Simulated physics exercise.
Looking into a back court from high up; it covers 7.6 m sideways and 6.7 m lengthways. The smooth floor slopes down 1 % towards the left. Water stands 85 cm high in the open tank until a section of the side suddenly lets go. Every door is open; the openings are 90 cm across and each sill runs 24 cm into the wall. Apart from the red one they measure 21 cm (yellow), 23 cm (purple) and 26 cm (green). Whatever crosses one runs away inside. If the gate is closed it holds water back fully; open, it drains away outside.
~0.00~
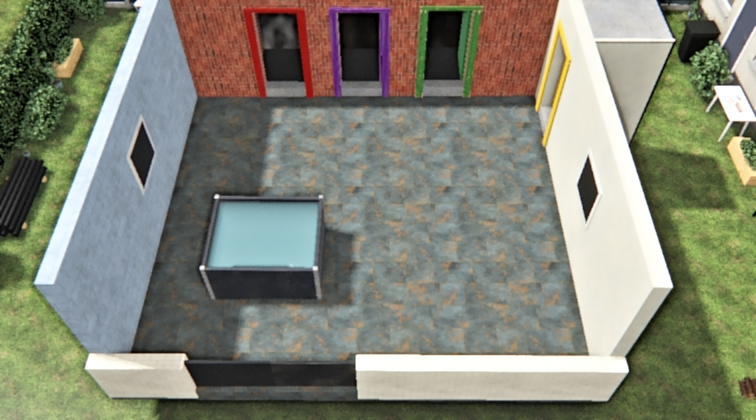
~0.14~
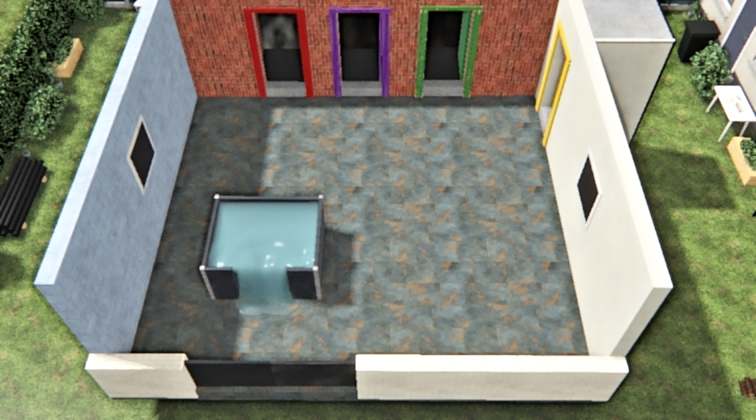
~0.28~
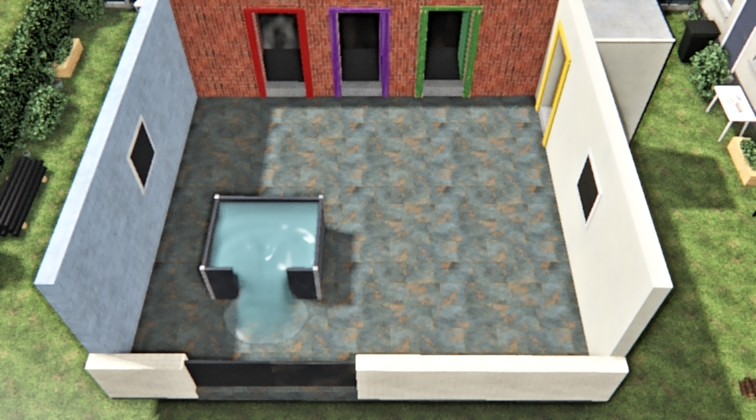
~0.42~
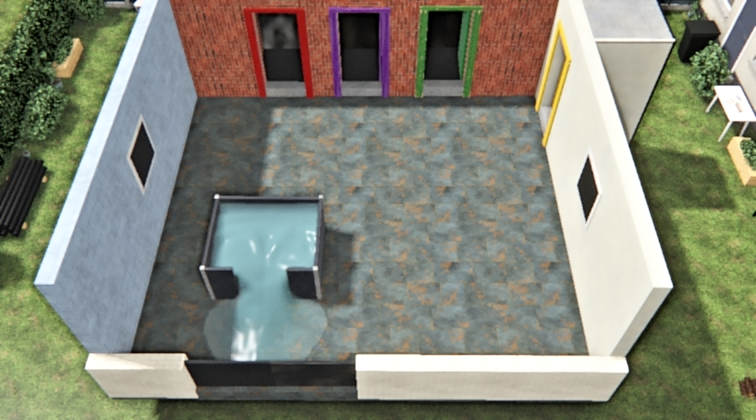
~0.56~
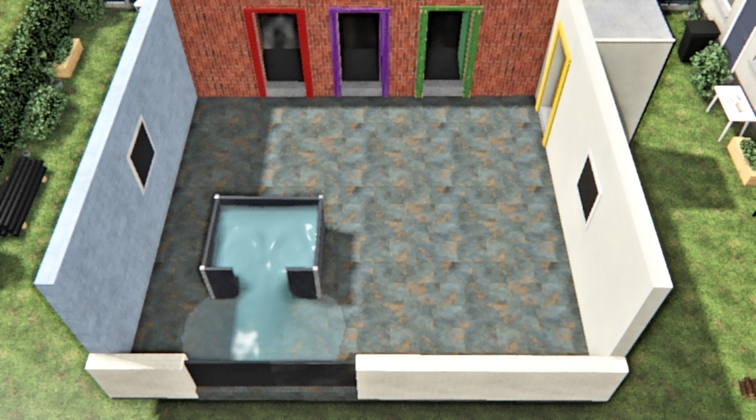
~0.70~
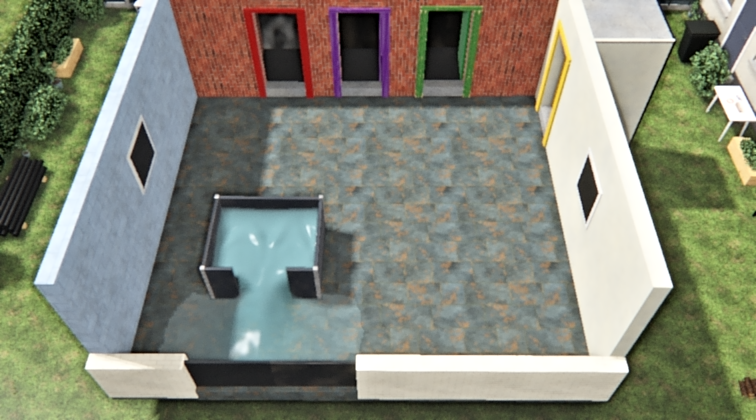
The clip opens on a high view of a walled court with coloured doorways and a still, open tank of water. A gap appears in the tank's near side and water pours out, running toward the low front wall, then spreading left and right in a shallow sheet across the floor.
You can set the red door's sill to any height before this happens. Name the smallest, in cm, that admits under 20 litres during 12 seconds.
About 5.5 cm.
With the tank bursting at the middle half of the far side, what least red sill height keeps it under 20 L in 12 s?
About 22 cm.
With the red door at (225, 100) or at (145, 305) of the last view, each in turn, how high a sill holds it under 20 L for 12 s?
Roughly 12.5 and 13.0 cm.
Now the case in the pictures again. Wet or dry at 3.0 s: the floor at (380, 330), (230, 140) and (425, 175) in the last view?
In turn: Flooded, not reached, dry.
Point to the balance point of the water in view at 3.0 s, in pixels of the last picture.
Near (289, 299).
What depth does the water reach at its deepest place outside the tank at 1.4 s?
Up to some 55 cm.
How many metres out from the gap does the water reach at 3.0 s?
About 5.6 m.
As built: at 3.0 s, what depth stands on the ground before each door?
In cm: Yellow 0, purple 0, green 0, red 0.
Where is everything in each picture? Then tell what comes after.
The open tank at (265, 234) is whole and still, 85 cm deep; the red door at (282, 61) is dry, in the first picture.
The gap is at (265, 288), the front 0.3 m out at (246, 312); the back of the open tank holds 85 cm, in the second picture.
Water pours out at (265, 288) and has run 0.8 m, to (252, 340); about 12 cm deep outside, 80 cm at the back, in the third picture.
The front is at a hidden place, 1.5 m from the gap at (265, 289); 2.1 m2 of floor is wet, 73 cm left at the back, in the fourth picture.
The front is at a hidden place, 1.6 m from the gap at (265, 288); 3.3 m2 of floor is wet, 72 cm left at the back, in the fifth picture.
Water pours out at (265, 288) and has run 1.8 m, to a hidden place; about 6 cm deep outside, 67 cm at the back; the red door at (282, 61), 5.2 m from the gap, is still 5.3 m from the nearest water, in the sixth picture.
After 1.4 s water covers 10 % of the floor, deepest (55 cm) near (125, 377); it has not reached the red door.
After 3.0 s water covers 40 % of the floor, deepest (30 cm) near (125, 377); it has not reached the red door.
After 12.0 s water covers 95 % of the floor, deepest (8 cm) near (324, 225); 5 cm at the red door, 0 litres in over its 23 cm sill.
At the red door as built, the water arrived by 4.1 s and peaked near 10 cm at 6.4 s.
Run again over the same 12 s with other heights there, 32 litres in over 4.5 cm, 11 litres over 6.5 cm. The limit of 20 litres is kept from about 5.5 cm up.
